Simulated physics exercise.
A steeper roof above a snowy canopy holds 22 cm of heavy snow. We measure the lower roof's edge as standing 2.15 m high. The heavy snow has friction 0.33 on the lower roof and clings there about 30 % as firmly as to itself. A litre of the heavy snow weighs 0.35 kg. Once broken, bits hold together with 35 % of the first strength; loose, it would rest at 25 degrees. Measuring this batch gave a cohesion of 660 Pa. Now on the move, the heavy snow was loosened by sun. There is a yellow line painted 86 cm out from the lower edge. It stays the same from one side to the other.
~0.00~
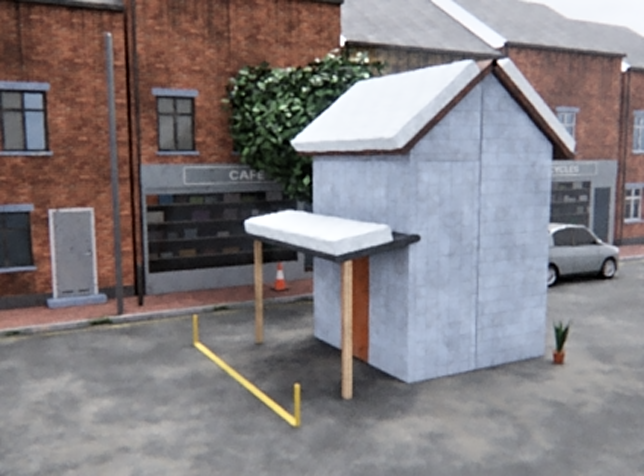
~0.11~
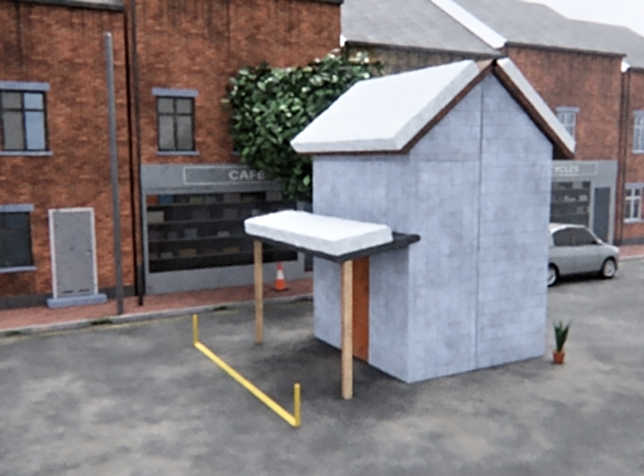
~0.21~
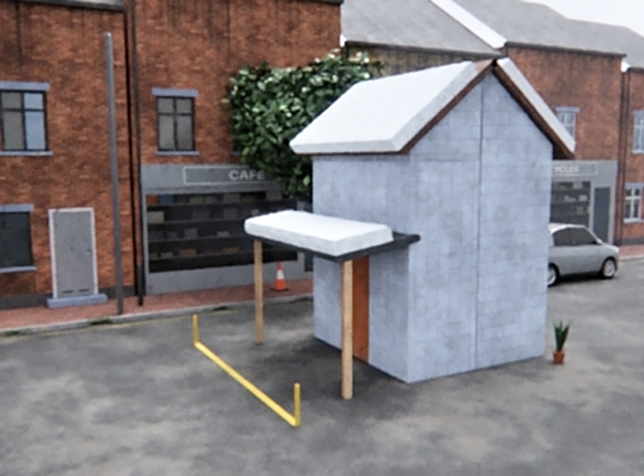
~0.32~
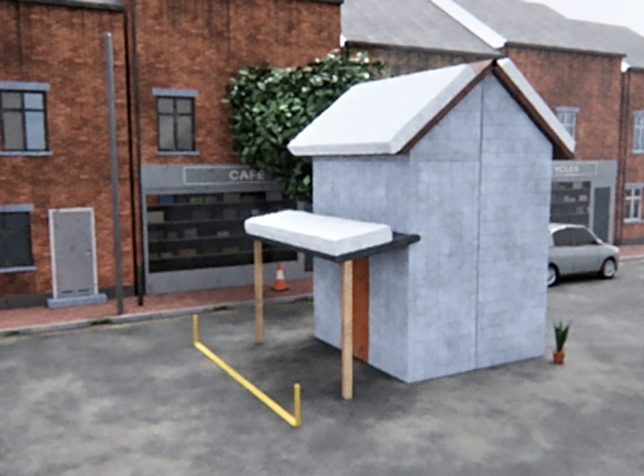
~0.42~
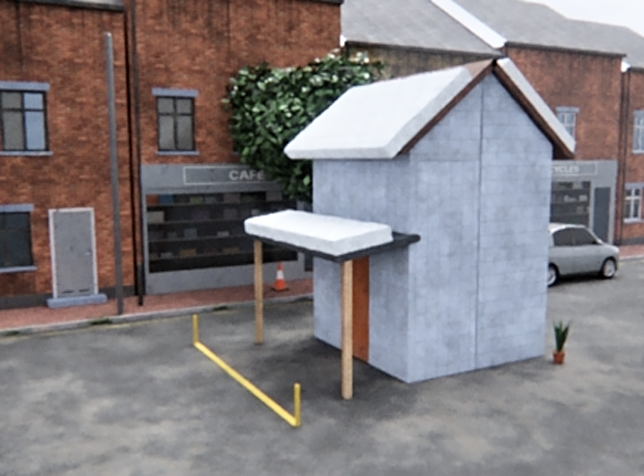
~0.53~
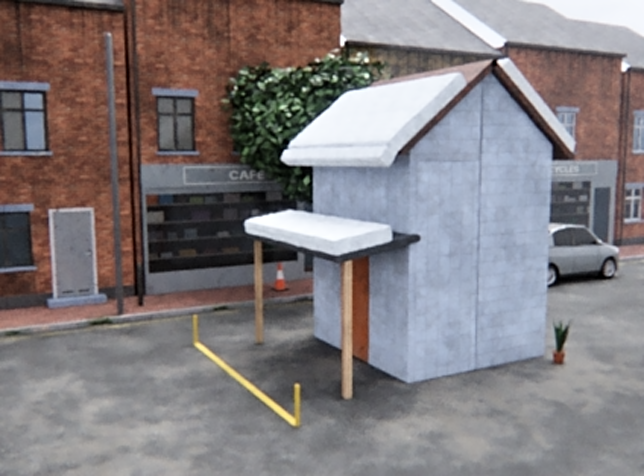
A small grey building stands in a street as snow slides slowly down its upper roof.
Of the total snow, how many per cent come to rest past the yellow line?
53 per cent.
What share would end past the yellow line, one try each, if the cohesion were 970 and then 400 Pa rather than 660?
Going in order, it's 45 % and then 55 %.
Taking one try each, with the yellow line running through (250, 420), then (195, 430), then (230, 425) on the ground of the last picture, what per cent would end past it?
The three tries give 40 %, 18 % and 30 % in turn.
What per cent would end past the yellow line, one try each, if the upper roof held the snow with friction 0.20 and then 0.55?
Respectively near 60 % and near 45 %.
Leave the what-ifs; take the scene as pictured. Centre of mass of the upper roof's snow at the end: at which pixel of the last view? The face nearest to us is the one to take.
Look near (247, 380) in the final picture.
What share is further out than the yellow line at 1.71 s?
I'd put it at roughly 6 %.
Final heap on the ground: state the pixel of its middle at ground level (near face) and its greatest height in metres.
The heap centres around (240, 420) and rises about 0.3 m.
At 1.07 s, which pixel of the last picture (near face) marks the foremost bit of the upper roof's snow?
Around (348, 235).
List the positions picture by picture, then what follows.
The first picture shows foremost bit of the heavy snow at (399, 147).
The second picture shows foremost bit of the heavy snow at (398, 131), its middle shifted 1.2 cm.
The third picture shows foremost bit of the heavy snow at (397, 133), its middle shifted 4.7 cm, 2 % of it past the upper edge, in one piece.
The fourth picture shows foremost bit of the heavy snow at (394, 143), its middle shifted 11 cm, 6 % of it past the upper edge, in one piece.
The fifth picture shows foremost bit of the heavy snow at (390, 149), its middle shifted 20 cm, 10 % of it past the upper edge, in one piece.
The sixth picture shows foremost bit of the heavy snow at (385, 151), its middle shifted 32 cm, 17 % of it past the upper edge, cracking.
After 1.07 s, none is below the lower edge and 0 % is past the line.
After 1.71 s, 33 % is below the lower edge and 6 % is past the line.
After 2.36 s, 65 % is below the lower edge and 53 % is past the line.
After 3.00 s, 65 % is below the lower edge and 53 % is past the line.
After 3.10 s, 65 % is below the lower edge and 53 % is past the line.
